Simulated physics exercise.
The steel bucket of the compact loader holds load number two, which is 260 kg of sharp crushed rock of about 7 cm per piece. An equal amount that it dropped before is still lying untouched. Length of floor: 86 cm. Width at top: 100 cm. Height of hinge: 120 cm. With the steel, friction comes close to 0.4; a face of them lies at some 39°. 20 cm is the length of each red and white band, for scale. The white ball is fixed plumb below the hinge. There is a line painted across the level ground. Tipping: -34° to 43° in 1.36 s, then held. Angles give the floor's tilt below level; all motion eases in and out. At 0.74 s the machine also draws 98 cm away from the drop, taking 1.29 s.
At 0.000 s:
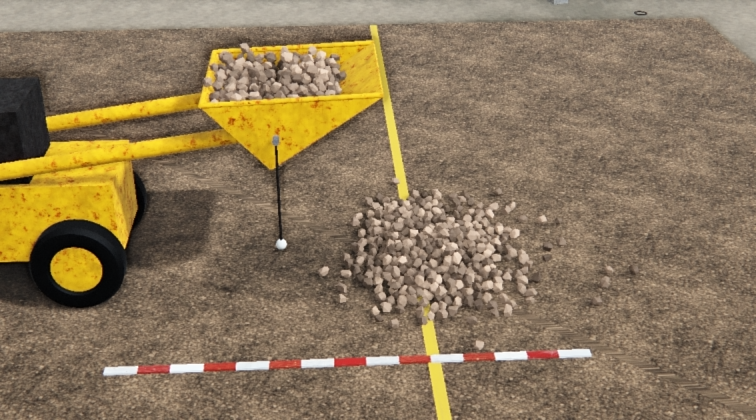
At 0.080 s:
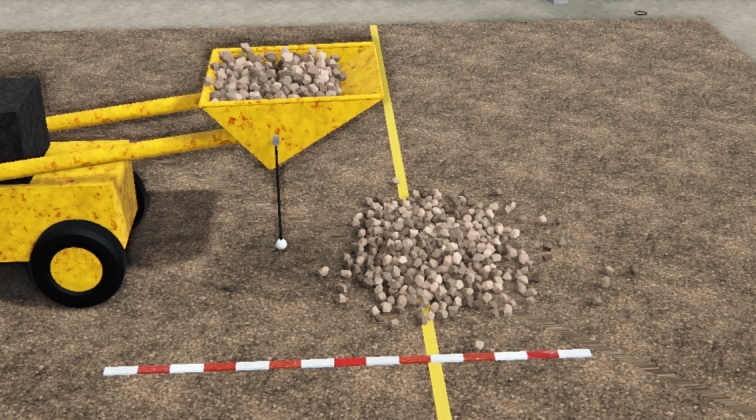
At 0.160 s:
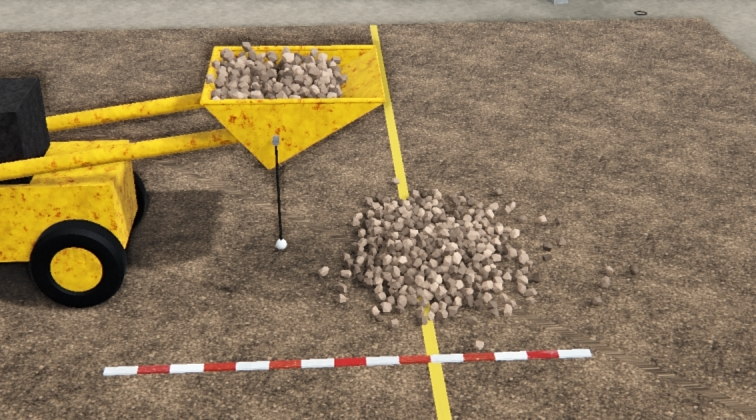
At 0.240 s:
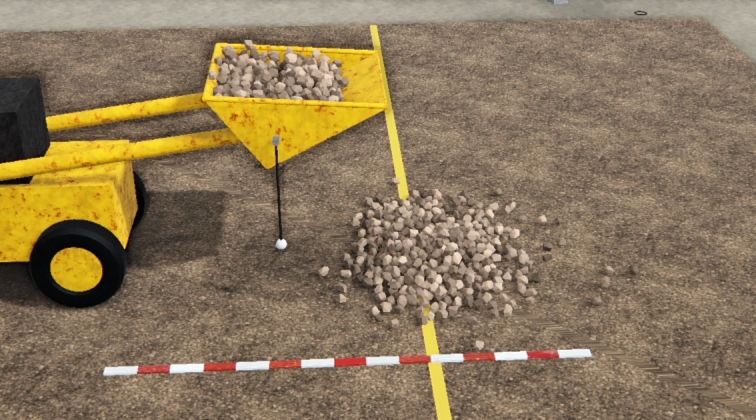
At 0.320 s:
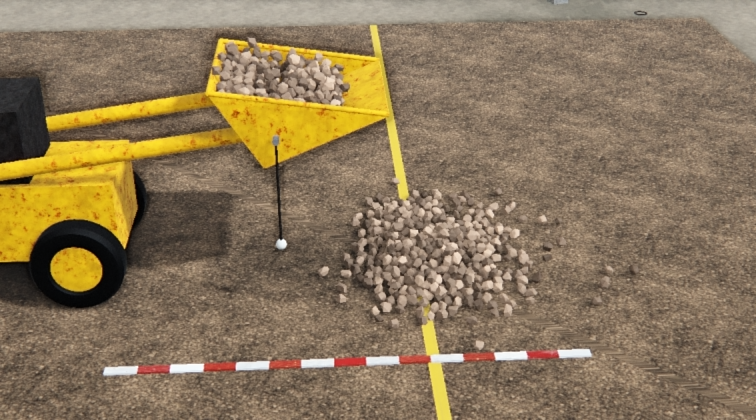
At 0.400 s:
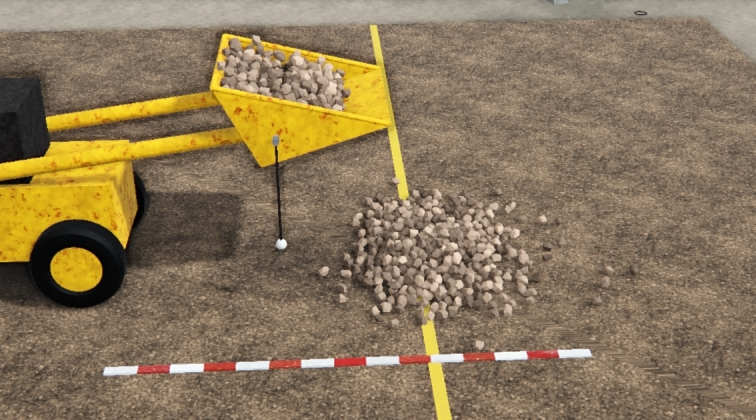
The clip opens on a yellow loader at left holding a bucket of crushed rock beside a loose pile lying across a yellow line, behind a red-and-white striped pole. At first the bucket barely moves, then it tilts gradually, its right lip lowering and the stones shifting slightly, while the pile remains still.
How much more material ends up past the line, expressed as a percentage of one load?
About 0 per cent of a load.
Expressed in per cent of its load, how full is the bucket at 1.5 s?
It still holds about 10 per cent.
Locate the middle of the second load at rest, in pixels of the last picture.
Roughly pixel (318, 251) in the last view.
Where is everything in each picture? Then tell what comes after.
Lip at (383, 95), floor tilted -34°, highest stones at (264, 58). The earlier load is highest near (430, 237), 20 cm above ground level, 37 % short of the line, 63 % past the line, in the first frame.
Lip at (384, 97), floor tilted -33°, highest stones at (264, 58); the stones move at 0.1 m/s on average, in the second frame.
Lip at (385, 100), floor tilted -31°, highest stones at (254, 57); the stones move at 0.1 m/s on average, in the third frame.
Lip at (387, 106), floor tilted -28°, highest stones at (237, 57); the stones move at 0.2 m/s on average, in the fourth frame.
The bucket is at -23°, its lip at (389, 115); the top of the load is at (231, 54); the stones move at 0.2 m/s on average, in the fifth frame.
Lip at (391, 124), floor tilted -18°, highest stones at (235, 51); the stones move at 0.3 m/s on average, in the sixth frame.
After 1.0 s the floor is at 31°; in per cent of one load, 99 in the bucket, 38 short of the line, 63 past the line; the foremost stones are at (581, 255).
After 1.5 s the floor is at 43°; in per cent of one load, 12 in the bucket, 124 short of the line, 63 past the line; the foremost stones are at (581, 255).
After 2.5 s the floor is at 43°; in per cent of one load, 0 in the bucket, 136 short of the line, 64 past the line; the foremost stones are at (581, 255).
After 5.0 s the floor is at 43°; in per cent of one load, 0 in the bucket, 136 short of the line, 64 past the line; the foremost stones are at (581, 255). Net gain past the line, 0.
